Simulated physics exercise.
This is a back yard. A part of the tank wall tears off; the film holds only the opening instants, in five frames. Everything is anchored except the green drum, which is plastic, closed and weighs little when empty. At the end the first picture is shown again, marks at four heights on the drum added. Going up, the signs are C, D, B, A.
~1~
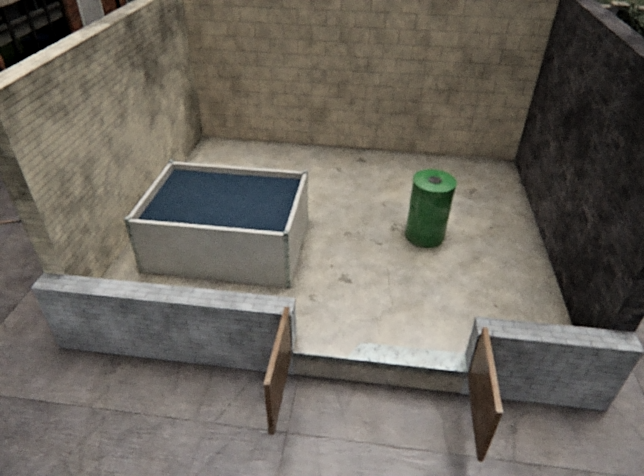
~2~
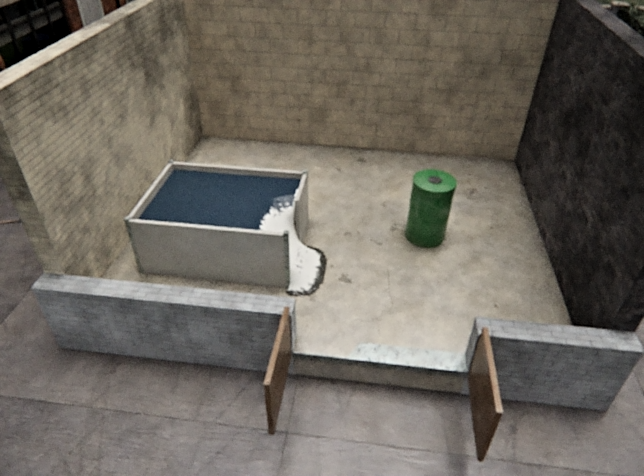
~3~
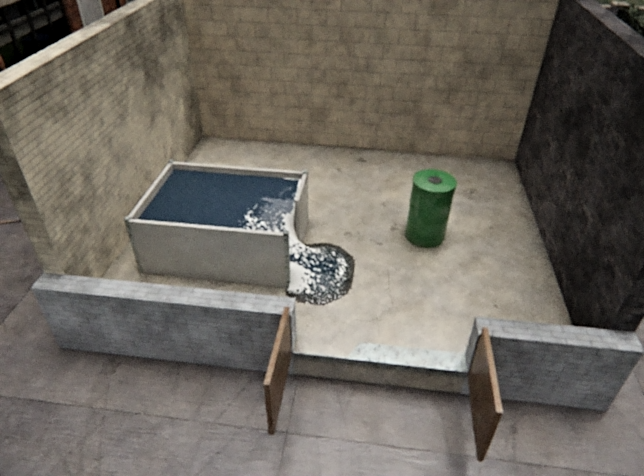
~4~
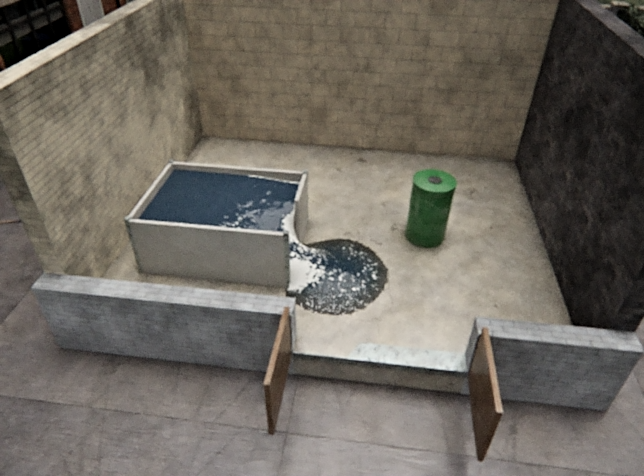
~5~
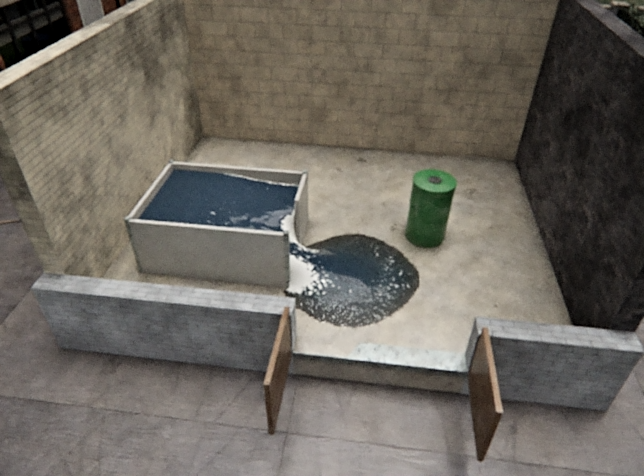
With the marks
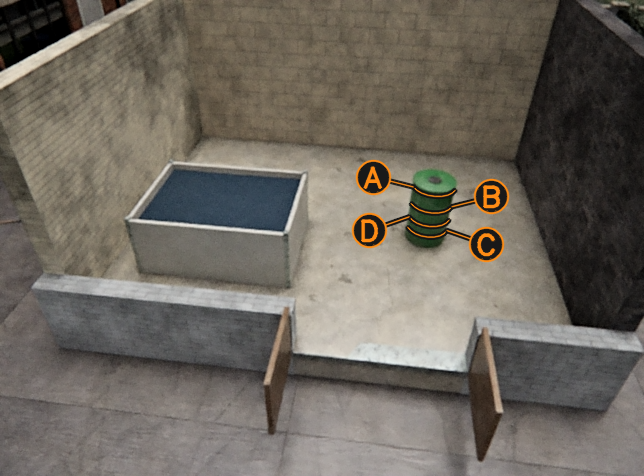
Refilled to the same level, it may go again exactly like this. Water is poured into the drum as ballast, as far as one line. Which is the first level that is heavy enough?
C will do.
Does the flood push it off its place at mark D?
No, that is safe.
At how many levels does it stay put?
All four.
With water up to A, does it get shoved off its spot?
No.
On the marked copy, A at (434, 196); B at (431, 213); C at (427, 237); D at (429, 226); from the bottom up C, D, B, A.
With A, it does not move.
With B, it does not move.
With C, it shifts by a finger or two and stays.
With D, it does not move.
